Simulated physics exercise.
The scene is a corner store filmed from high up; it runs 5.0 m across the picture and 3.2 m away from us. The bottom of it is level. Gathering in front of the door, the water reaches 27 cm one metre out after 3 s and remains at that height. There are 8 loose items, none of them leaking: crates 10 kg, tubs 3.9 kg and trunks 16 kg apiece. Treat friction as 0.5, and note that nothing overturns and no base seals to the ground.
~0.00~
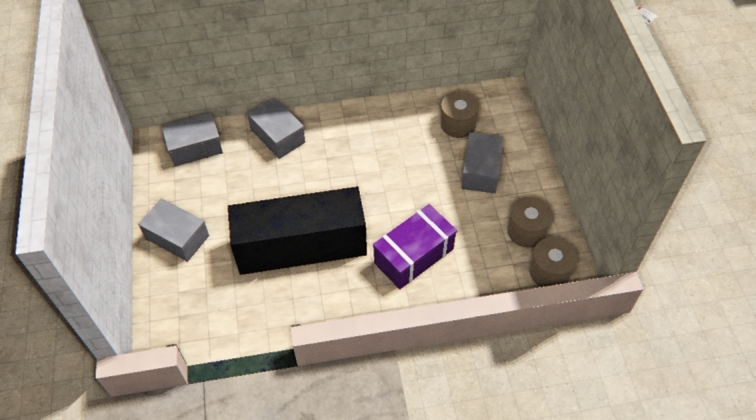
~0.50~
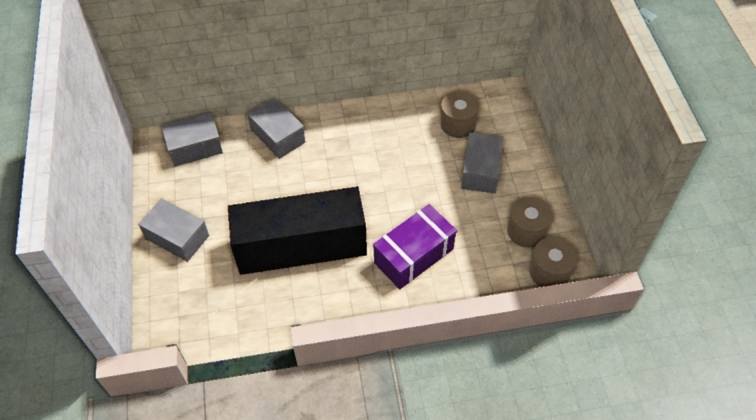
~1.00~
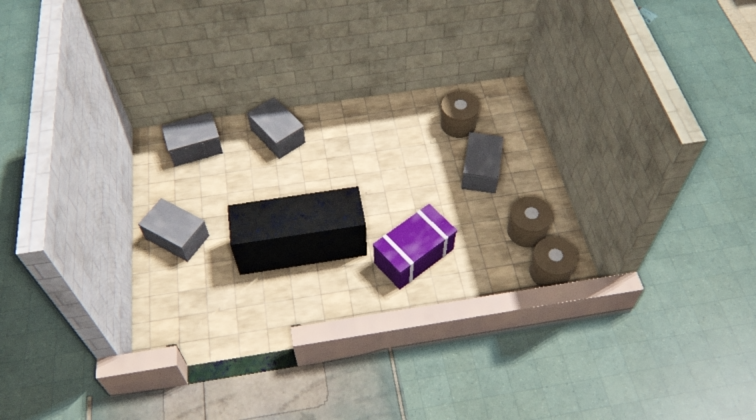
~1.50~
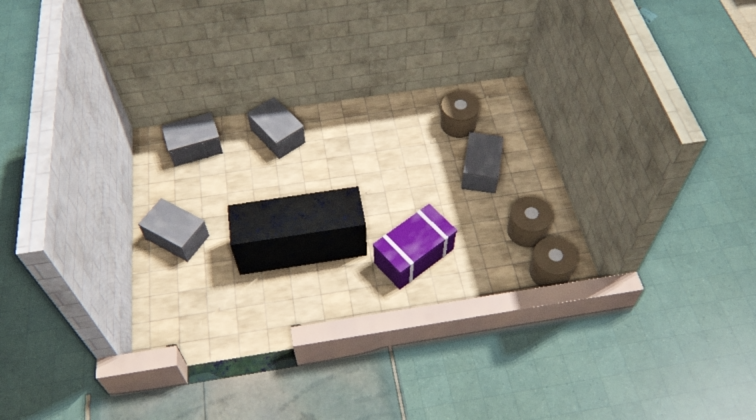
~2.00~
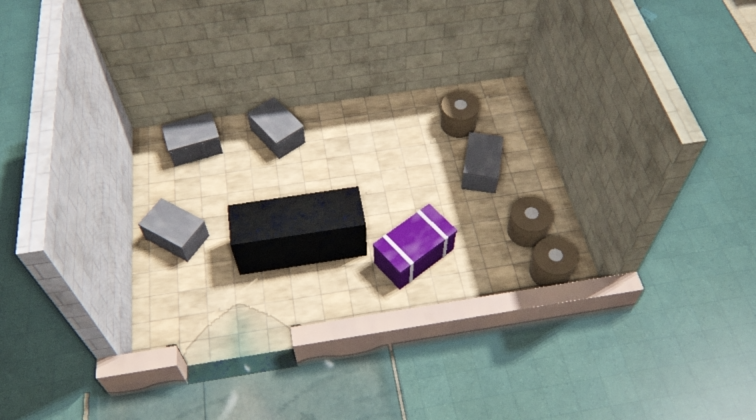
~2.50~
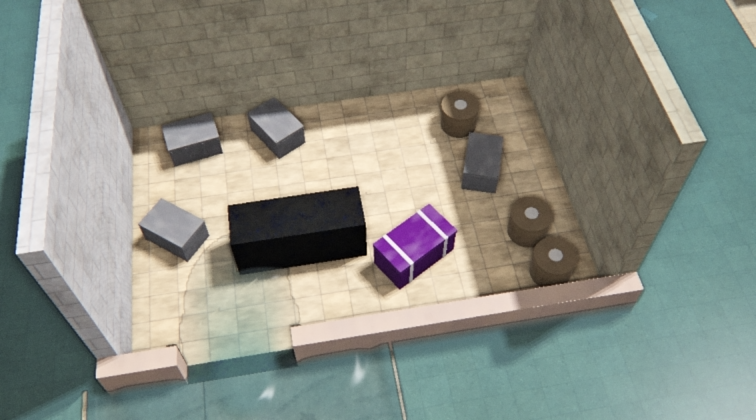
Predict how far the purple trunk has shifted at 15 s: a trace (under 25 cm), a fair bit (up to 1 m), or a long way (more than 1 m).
A long way.
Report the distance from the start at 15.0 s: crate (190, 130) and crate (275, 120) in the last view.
Shifts: 250 cm / 120 cm.
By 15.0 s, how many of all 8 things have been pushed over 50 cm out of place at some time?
8.
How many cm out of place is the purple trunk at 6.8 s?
By that time, close to 120 cm.
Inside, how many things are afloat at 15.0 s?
8.
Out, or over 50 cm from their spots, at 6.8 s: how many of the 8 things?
I make it 4 by then.
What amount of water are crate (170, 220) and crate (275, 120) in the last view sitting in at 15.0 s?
About 20 and 16 cm.
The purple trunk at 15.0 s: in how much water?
Roughly 18 cm.
After 3.5 s the purple trunk is near (415, 237), 0.0 m from its start, aground; 0 afloat.
After 6.8 s the purple trunk is near (526, 210), 1.2 m from its start, afloat; 4 afloat.
After 11.0 s the purple trunk is near (540, 206), 1.4 m from its start, afloat; 8 afloat.
After 15.0 s the purple trunk is near (520, 92), 2.3 m from its start, afloat; 8 afloat.
